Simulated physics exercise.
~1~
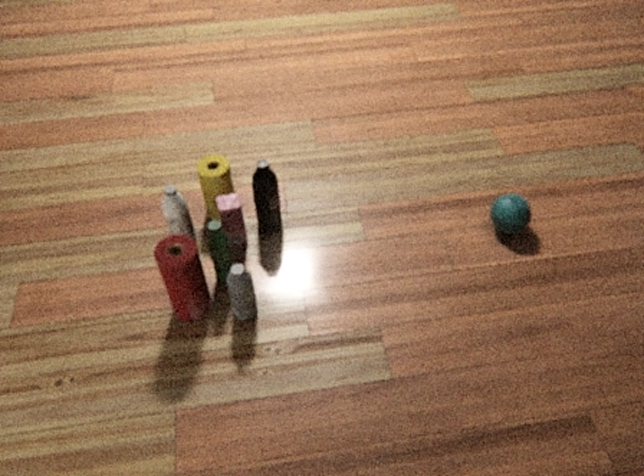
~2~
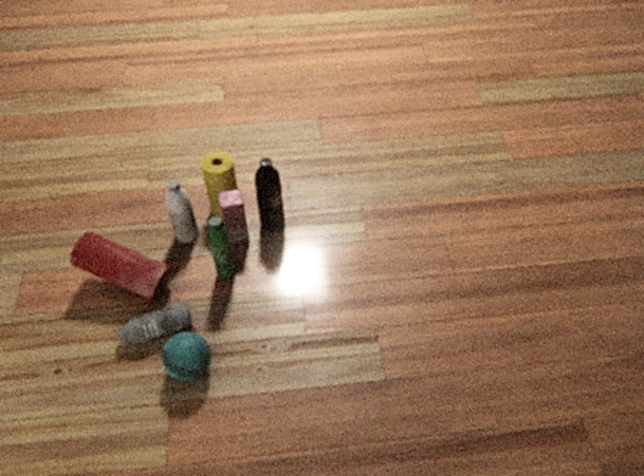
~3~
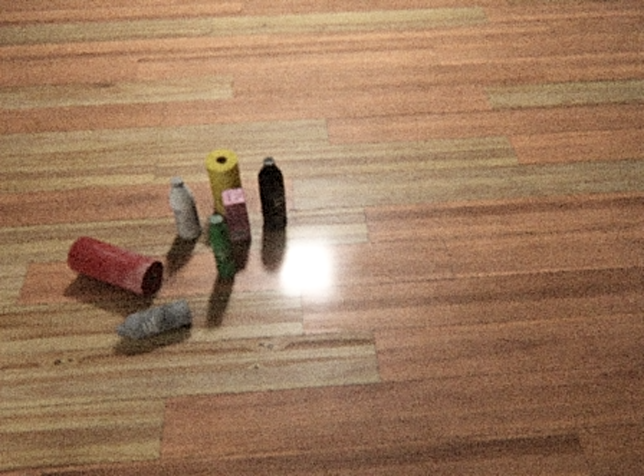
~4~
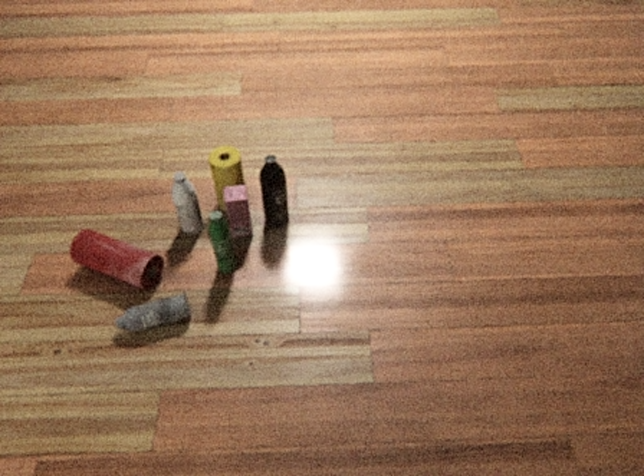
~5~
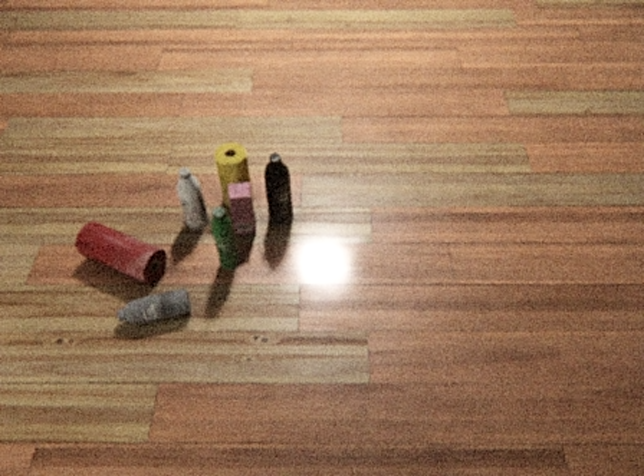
A turquoise ball rolled left across the wooden floor toward a cluster of bottles and rolls, and the red roll and grey bottle at the front toppled over; the ball then went out of sight, leaving the others standing.
